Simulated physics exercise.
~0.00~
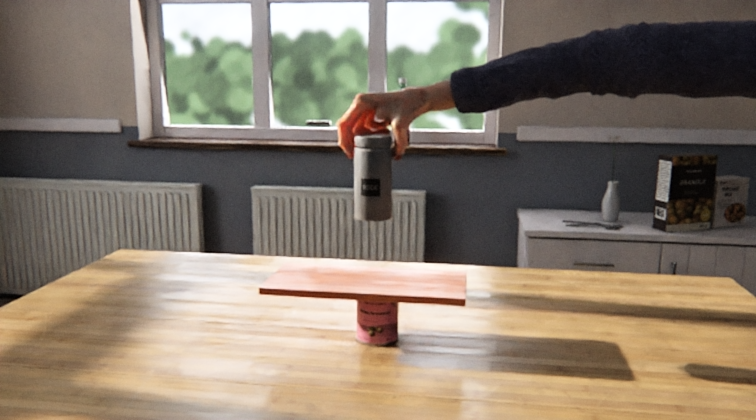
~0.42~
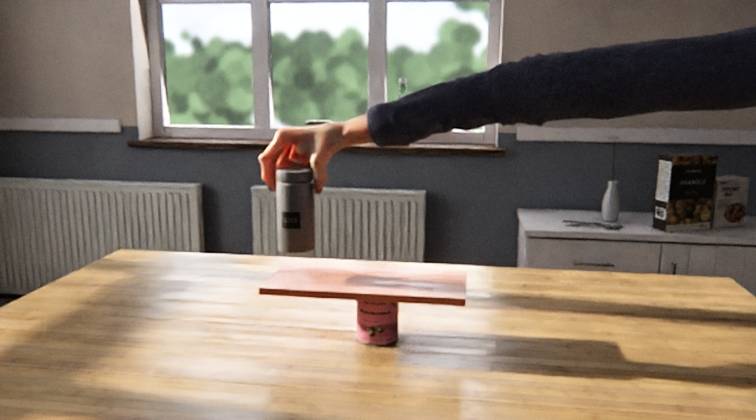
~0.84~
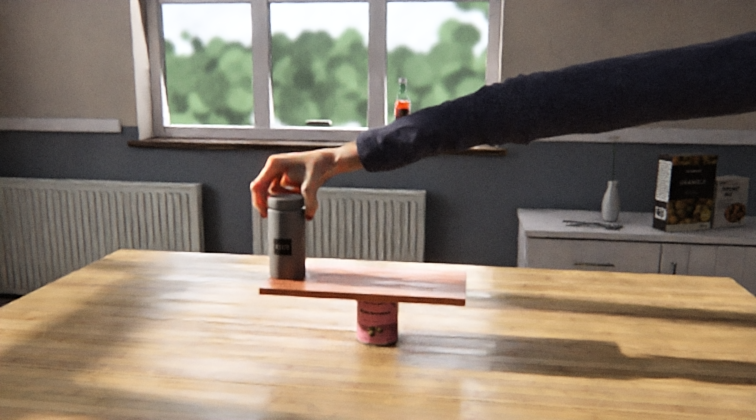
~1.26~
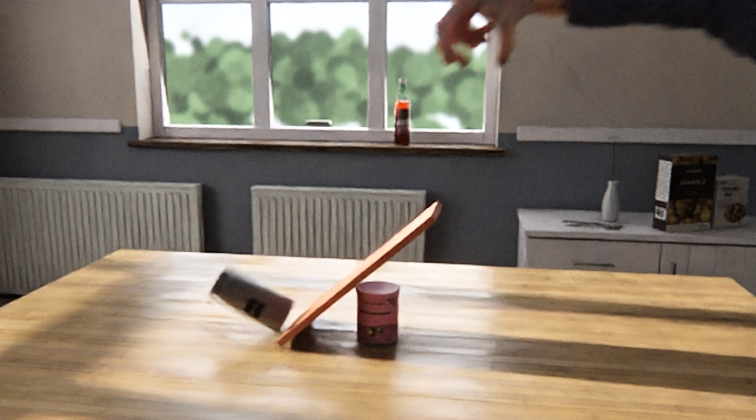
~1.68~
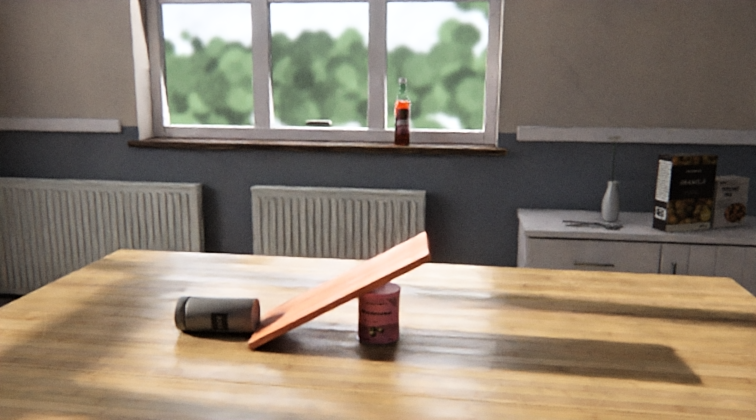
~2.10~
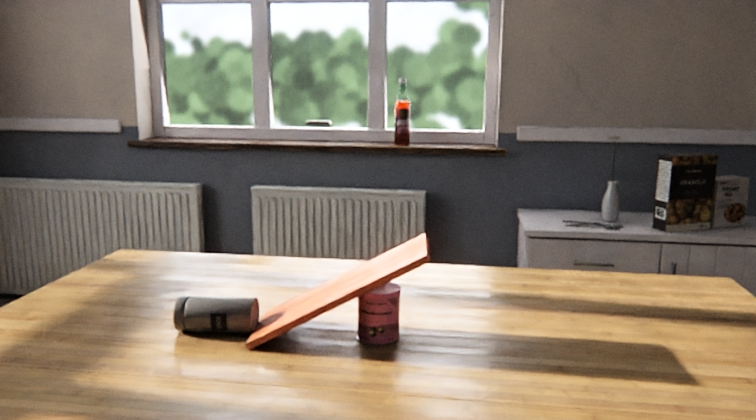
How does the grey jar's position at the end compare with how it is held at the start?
At the start the grey jar is held upright above the board, but at the end it lies on its side on the table, to the left of the tilted board.
At the start, an orange board lies level across a pink tin on a wooden table, while a hand holds a grey jar upright above it. The hand carries the jar to the left and lowers it onto the left end of the board. Once the hand lets go and draws back, the board tips steeply, its left end dropping and its right end rising, and the jar topples off to the left. The jar ends up lying on its side on the table, with the board slanted against the tin, which stays in its place.
